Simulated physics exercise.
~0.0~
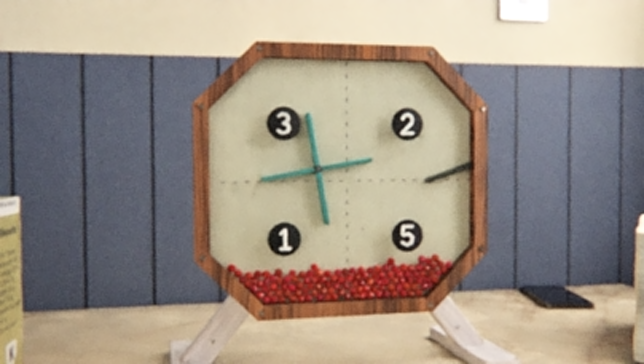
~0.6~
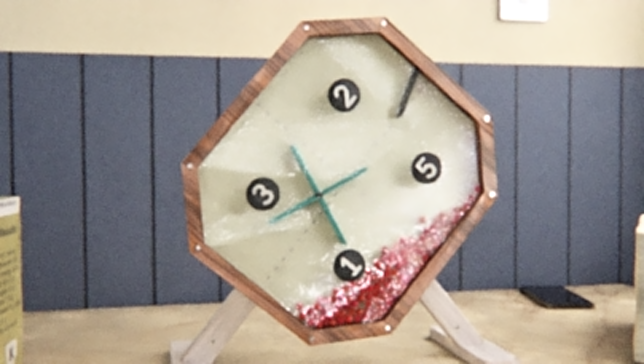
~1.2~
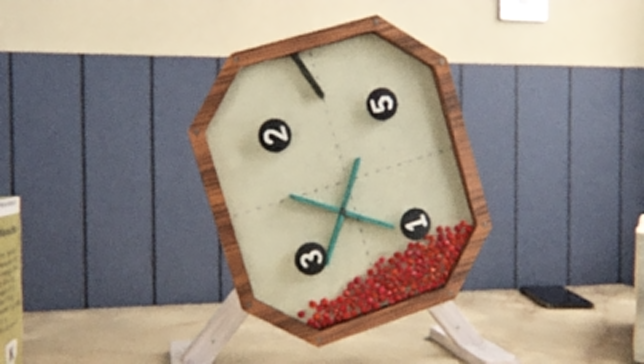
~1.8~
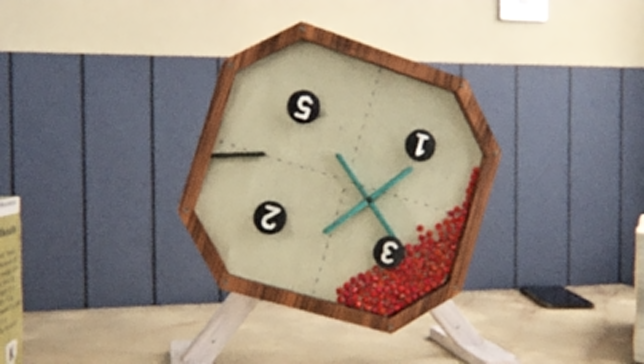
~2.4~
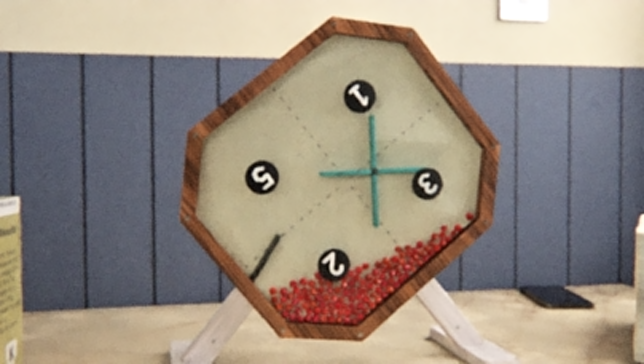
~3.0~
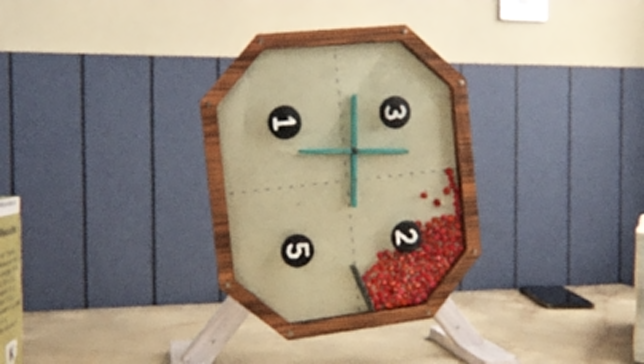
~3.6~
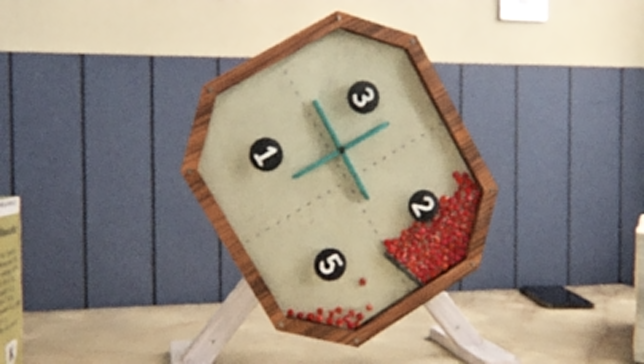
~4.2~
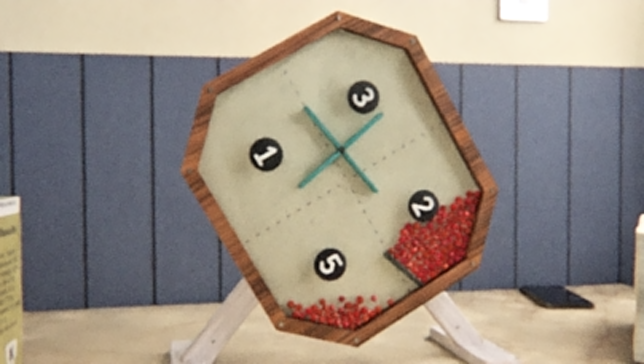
An eight-sided, wood-rimmed case stands on pale legs on a tabletop before a blue panelled wall, seen from straight in front. Red beads lie along its bottom, a teal cross sits near the middle, and a short dark bar juts in from the right rim between the quarters numbered two and five. The case turns anticlockwise, and the beads slide and heap toward the lower right while the cross shifts and swivels. As the bar comes round underneath, it holds back most beads, though some spill past toward five. The case stops tilted, with the larger heap in quarter two.
